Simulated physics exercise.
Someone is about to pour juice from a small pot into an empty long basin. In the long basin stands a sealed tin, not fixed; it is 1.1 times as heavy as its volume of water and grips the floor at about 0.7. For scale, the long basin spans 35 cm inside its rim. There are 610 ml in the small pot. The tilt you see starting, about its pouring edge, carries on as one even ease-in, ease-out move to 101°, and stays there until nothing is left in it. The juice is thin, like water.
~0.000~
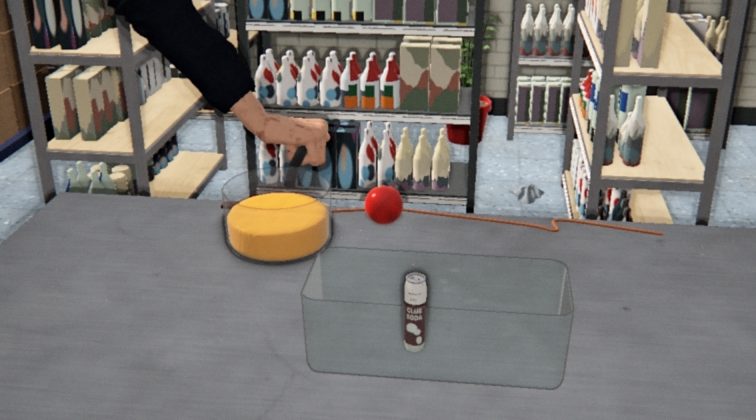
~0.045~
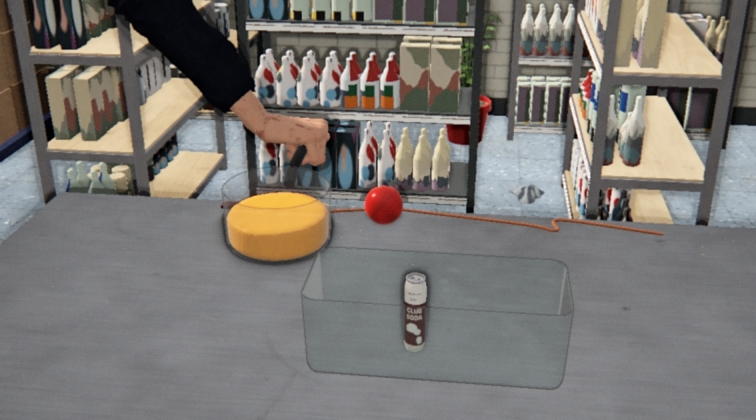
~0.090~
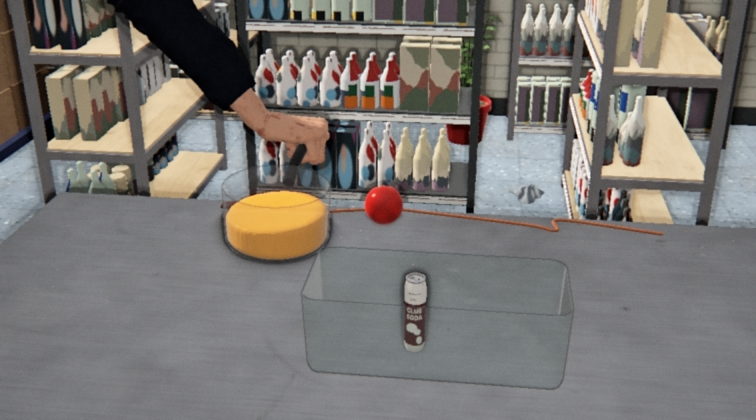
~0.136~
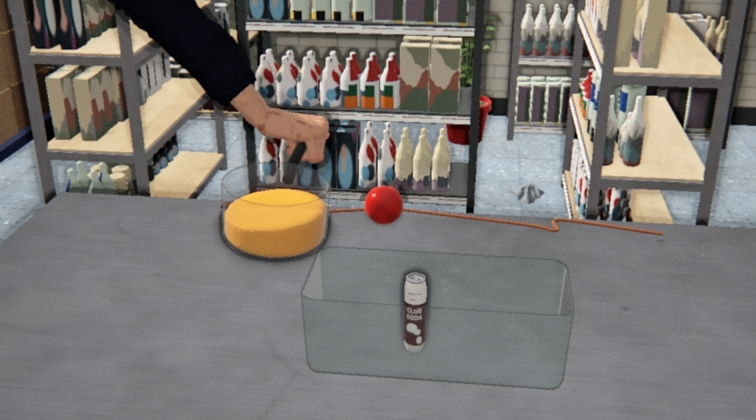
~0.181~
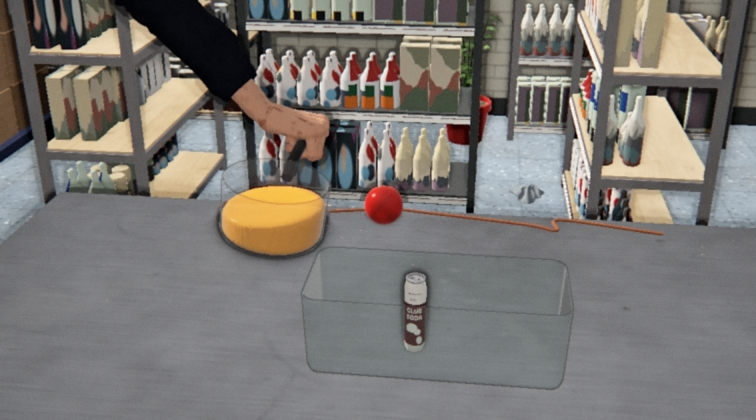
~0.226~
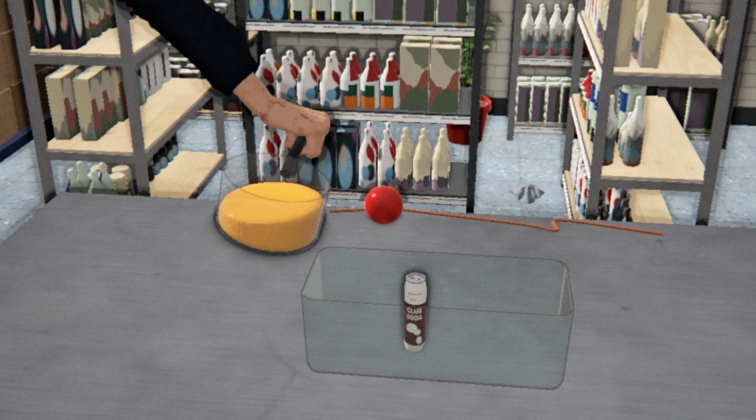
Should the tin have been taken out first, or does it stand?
It topples.
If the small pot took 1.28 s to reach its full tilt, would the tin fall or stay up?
The tin falls.
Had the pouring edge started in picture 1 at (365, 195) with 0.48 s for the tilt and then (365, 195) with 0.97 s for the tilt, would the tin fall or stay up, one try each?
First it remains upright; then it stays up.
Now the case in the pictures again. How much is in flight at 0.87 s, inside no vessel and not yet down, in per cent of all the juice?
Near 26 in a hundred.
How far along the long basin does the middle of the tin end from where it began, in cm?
About 8.0 cm.
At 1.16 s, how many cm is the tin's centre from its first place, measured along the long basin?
Some 8 cm.
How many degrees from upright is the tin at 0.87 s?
About 5°.
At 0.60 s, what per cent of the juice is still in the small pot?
About 80 per cent.
After 0.60 s the tilt is 69° and 80 per cent is still to pour; the tin stands where it began.
After 0.87 s the tilt is 99° and 20 per cent is still to pour; the tin leans 7°.
After 1.16 s the tilt is 101° and 2 per cent is still to pour; the tin lies on its side.
After 1.47 s the tilt is 101° and 0 per cent is still to pour; the tin lies on its side.
In the end the tin lies on its side.
